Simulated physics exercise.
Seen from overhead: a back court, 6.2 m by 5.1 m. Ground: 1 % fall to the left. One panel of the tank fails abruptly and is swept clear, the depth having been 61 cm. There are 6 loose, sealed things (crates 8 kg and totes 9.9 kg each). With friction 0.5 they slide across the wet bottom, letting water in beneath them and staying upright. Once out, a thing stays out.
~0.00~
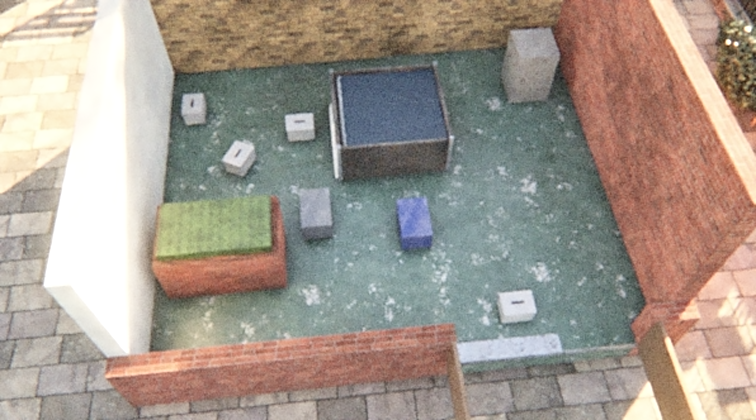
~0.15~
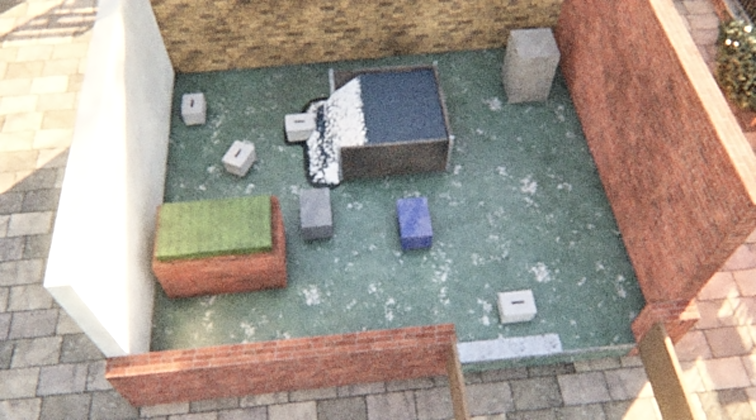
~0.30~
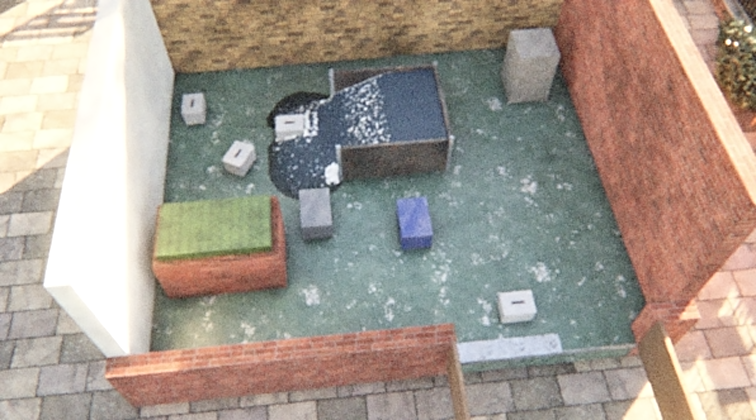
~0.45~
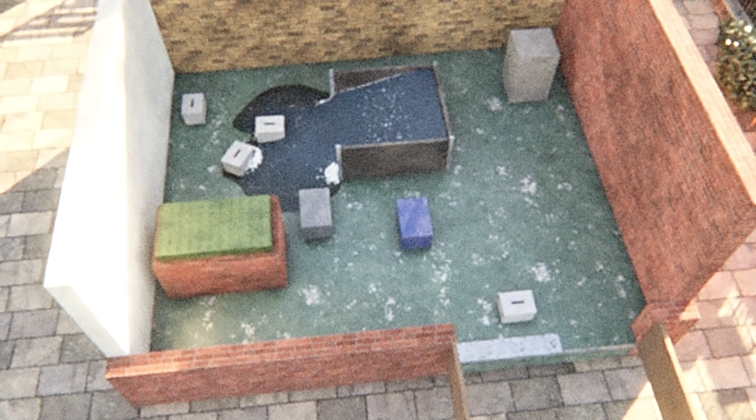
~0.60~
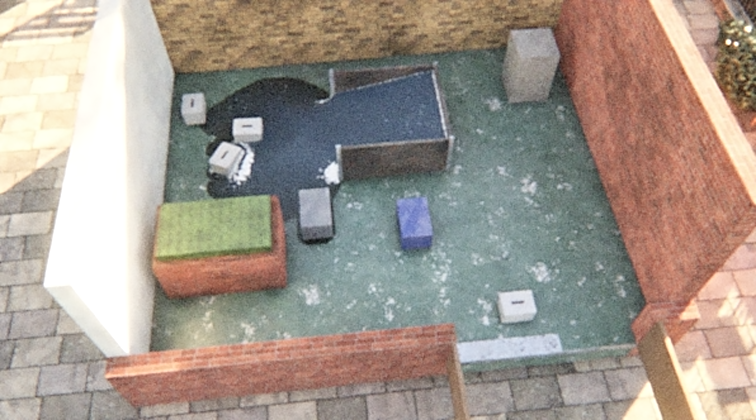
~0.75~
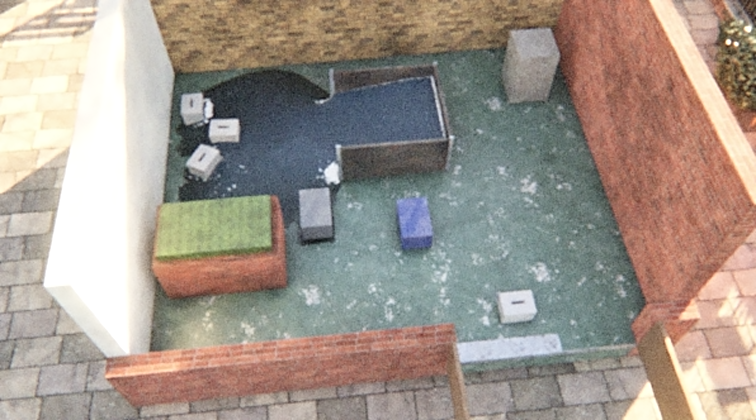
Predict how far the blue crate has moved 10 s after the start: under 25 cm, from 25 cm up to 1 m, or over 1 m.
It is set to wind up a moderate distance off.
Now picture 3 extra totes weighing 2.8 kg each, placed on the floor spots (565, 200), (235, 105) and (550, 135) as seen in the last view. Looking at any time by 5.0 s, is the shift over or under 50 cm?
Going through them in the order asked, they come out shy of the mark, clear of the mark and shy of the mark.
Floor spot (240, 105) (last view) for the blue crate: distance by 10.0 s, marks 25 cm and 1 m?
As it turns out, it is swept away.
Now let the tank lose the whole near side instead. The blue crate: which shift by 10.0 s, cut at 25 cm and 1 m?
Note: Blue crate swept well away.
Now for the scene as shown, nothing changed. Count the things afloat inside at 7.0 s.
It comes to 0.
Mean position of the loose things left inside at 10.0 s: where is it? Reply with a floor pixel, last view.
(418, 176).
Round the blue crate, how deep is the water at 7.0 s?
Roughly 2 cm deep.
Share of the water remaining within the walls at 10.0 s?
Remaining: Approx. 96 per cent.
After 2.0 s the blue crate is near (415, 217), 0.0 m from its start, aground; 0 of 6 are out; 3 afloat.
After 4.5 s the blue crate is near (418, 217), 0.0 m from its start, aground; 0 of 6 are out; 2 afloat.
After 7.0 s the blue crate is near (445, 220), 0.4 m from its start, aground; 0 of 6 are out; 0 afloat.
After 10.0 s the blue crate is near (445, 221), 0.4 m from its start, afloat; 0 of 6 are out; 2 afloat.
